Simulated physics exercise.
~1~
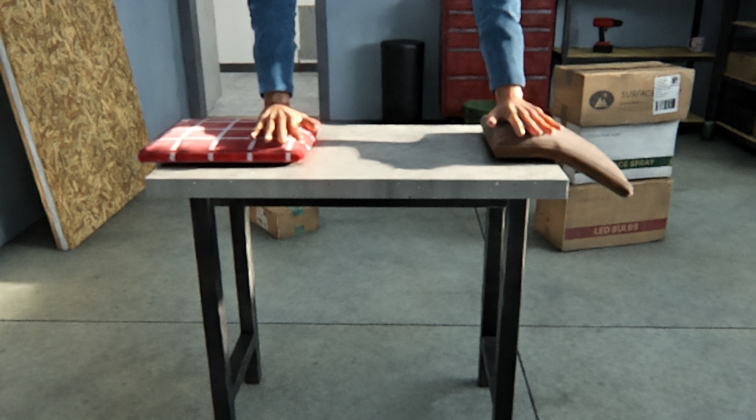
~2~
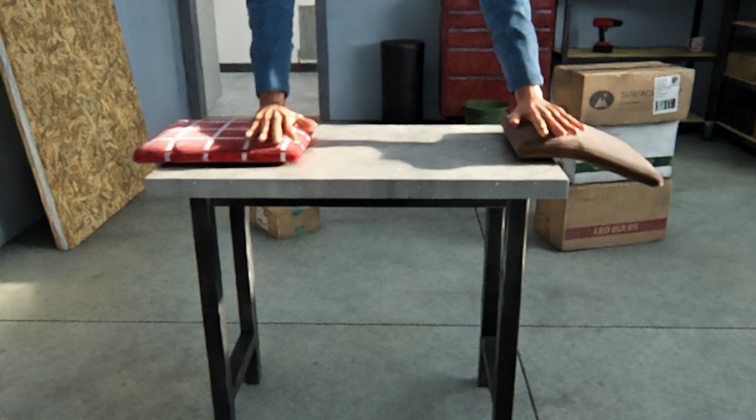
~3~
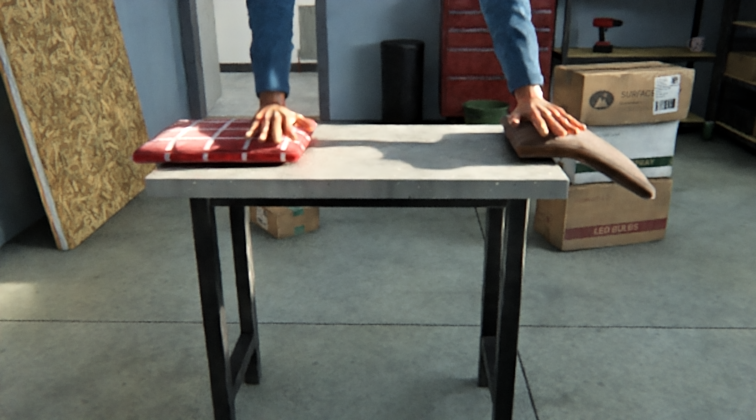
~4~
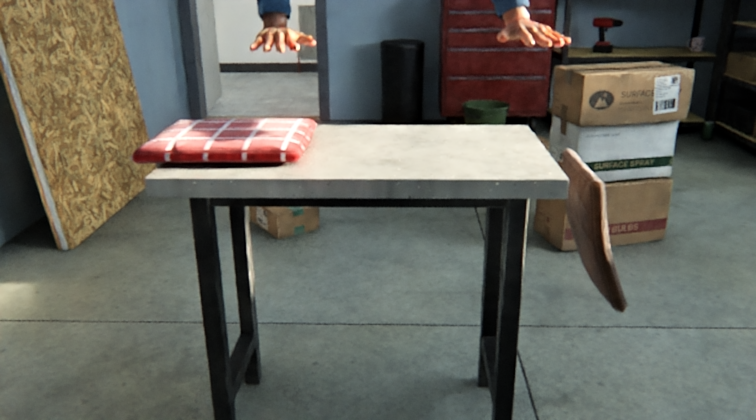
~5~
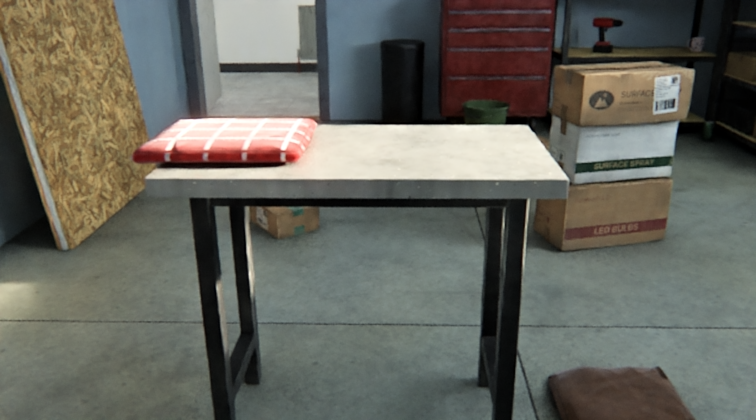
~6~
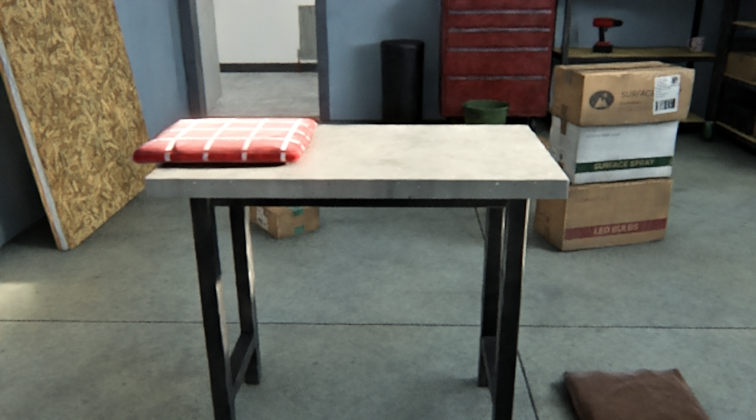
Garage workshop with hands pressing red and brown pads on a table, then lifting away, the brown one falling to the floor.
